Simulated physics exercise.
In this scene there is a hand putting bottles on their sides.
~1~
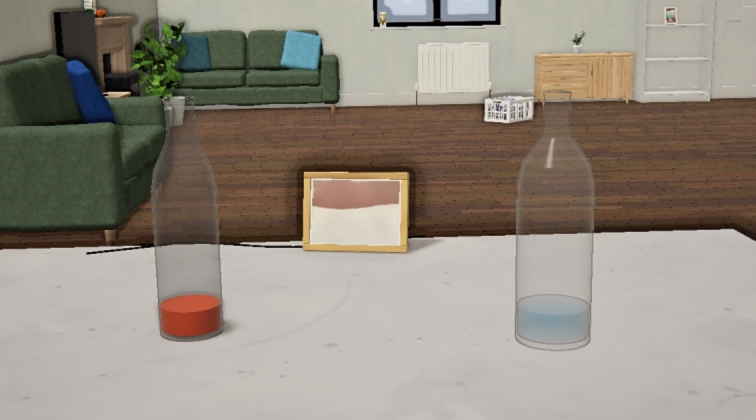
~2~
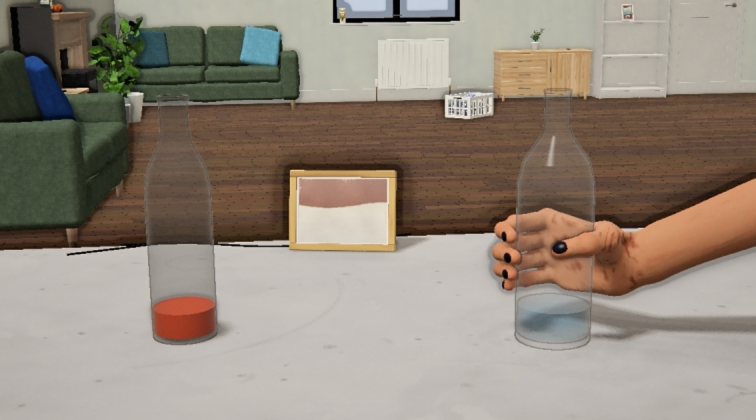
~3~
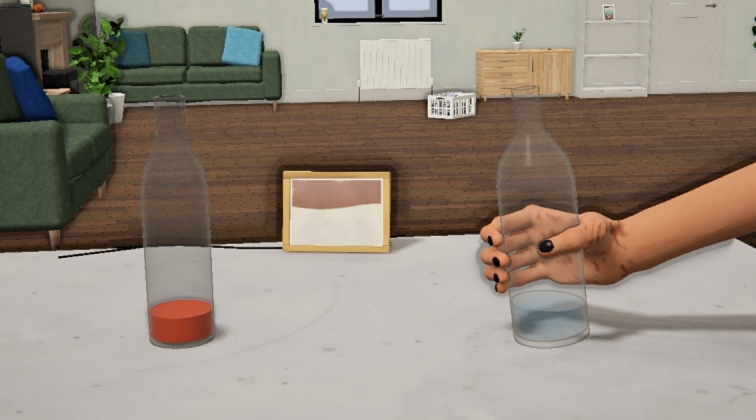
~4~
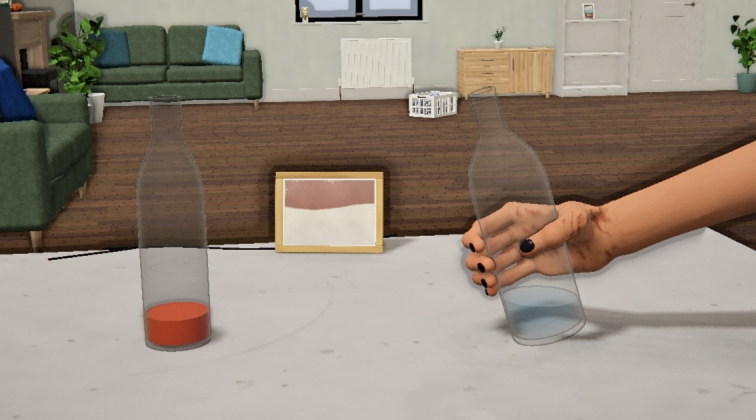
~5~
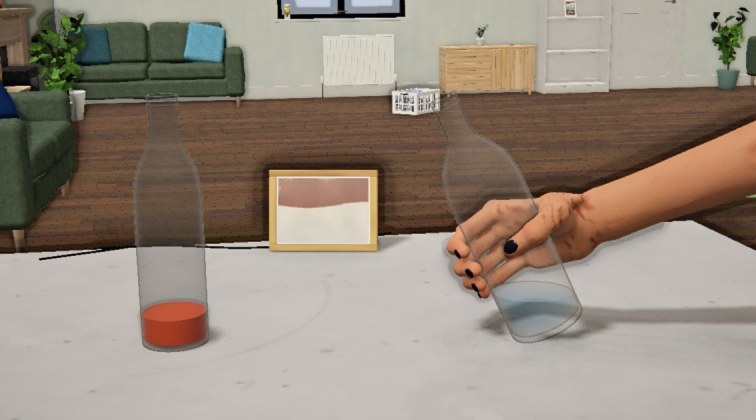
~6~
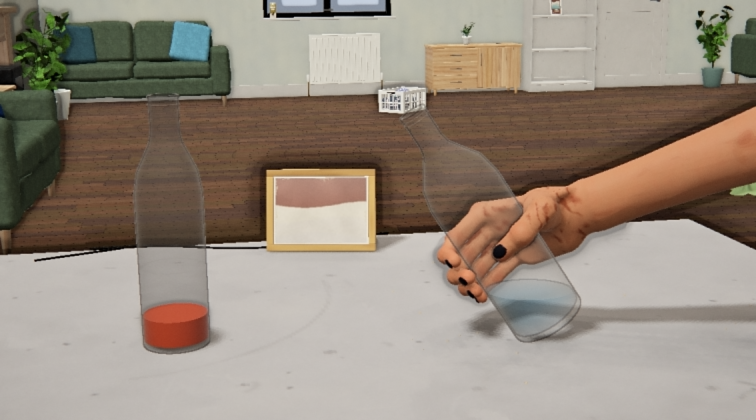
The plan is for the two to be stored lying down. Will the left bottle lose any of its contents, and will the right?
Left bottle: No; right bottle: No.
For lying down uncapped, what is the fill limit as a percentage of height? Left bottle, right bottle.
Roughly 22 % and 26 %.
Soon after, the right bottle is nearly down; right bottle, nothing comes out.
Later, the right bottle lies flat; right bottle, nothing comes out.
In the end, both lie flat; right bottle, nothing comes out; left bottle, nothing comes out.
